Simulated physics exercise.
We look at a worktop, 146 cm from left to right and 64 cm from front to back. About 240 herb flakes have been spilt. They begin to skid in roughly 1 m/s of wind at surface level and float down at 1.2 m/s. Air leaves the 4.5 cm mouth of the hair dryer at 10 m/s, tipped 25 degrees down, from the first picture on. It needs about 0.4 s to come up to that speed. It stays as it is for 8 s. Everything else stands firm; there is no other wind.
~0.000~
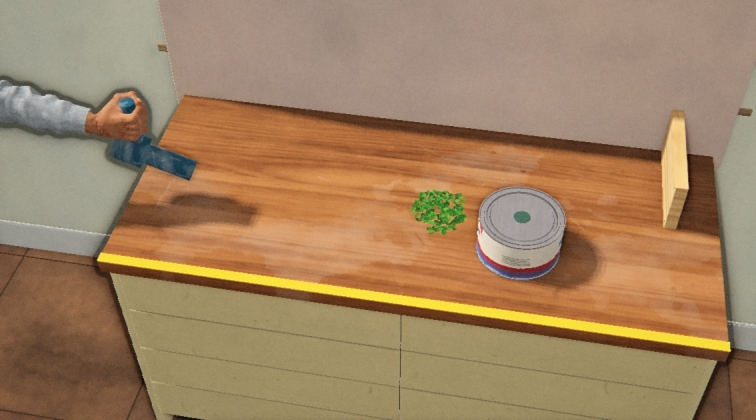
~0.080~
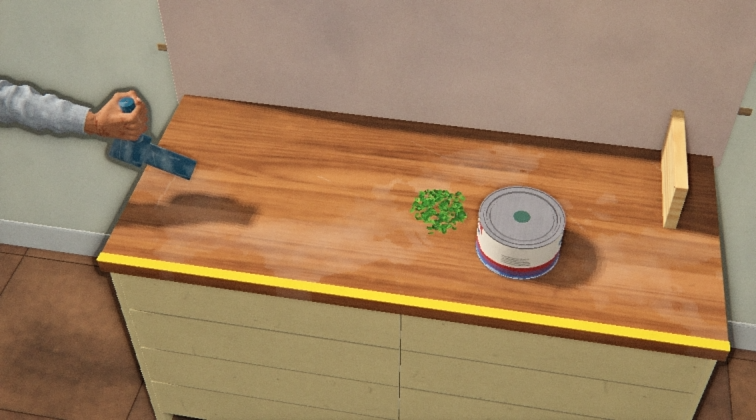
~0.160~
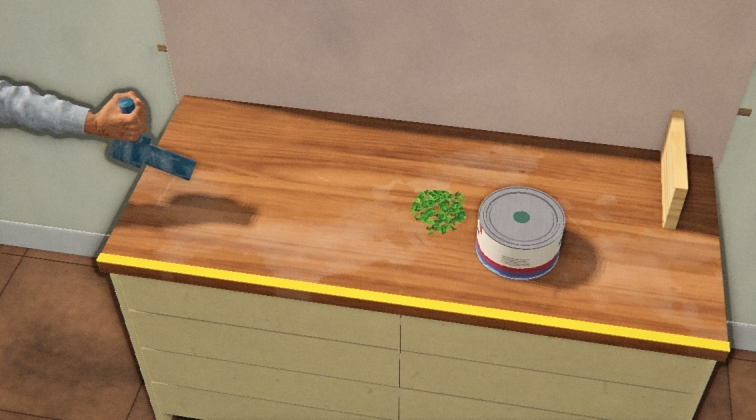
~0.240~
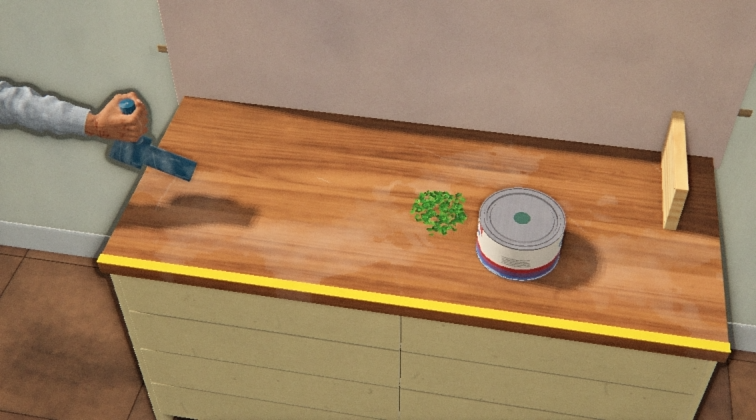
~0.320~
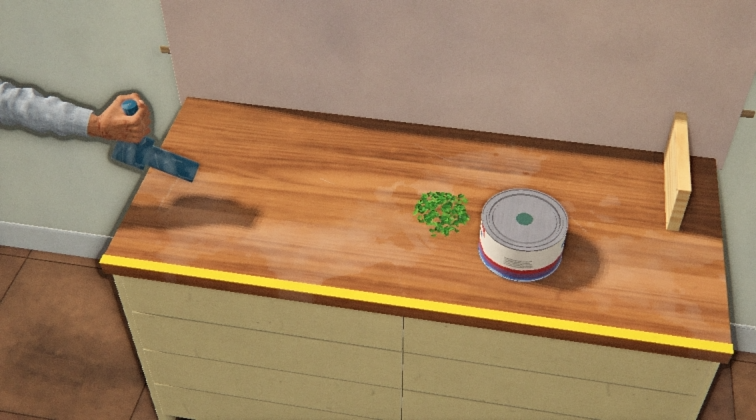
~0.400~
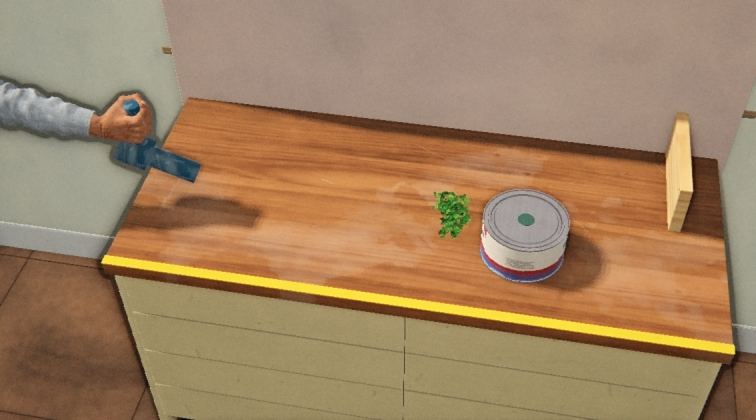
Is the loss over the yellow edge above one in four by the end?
More than a quarter over the yellow edge: No.
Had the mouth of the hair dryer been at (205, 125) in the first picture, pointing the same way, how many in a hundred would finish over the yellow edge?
It would be near 30 %.
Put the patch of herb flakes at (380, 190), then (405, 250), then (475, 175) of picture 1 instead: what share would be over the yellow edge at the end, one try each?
In that order: 0 %, 90 %, 0 %.
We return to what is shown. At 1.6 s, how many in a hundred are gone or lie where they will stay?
Some 40 per cent.
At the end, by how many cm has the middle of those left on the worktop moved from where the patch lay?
About 55 cm.
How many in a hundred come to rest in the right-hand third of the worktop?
Near 70 %.
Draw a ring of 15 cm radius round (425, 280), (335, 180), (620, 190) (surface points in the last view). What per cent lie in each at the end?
In turn about 0 %, 0 %, 60 %.
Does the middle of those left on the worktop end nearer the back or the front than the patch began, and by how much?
To the back, by about 15 cm.
After 1.6 s, 58 % are on the move or not yet settled, 0 % are over the yellow edge; the middle of those still in play is near (661, 213).
After 2.6 s, 50 % are on the move or not yet settled, 2 % are over the yellow edge; the middle of those still in play is near (661, 209).
After 4.4 s, 38 % are on the move or not yet settled, 4 % are over the yellow edge; the middle of those still in play is near (661, 207).
After 8.0 s, at the end, 5 % are over the yellow edge; the middle of those still in play is near (661, 203).
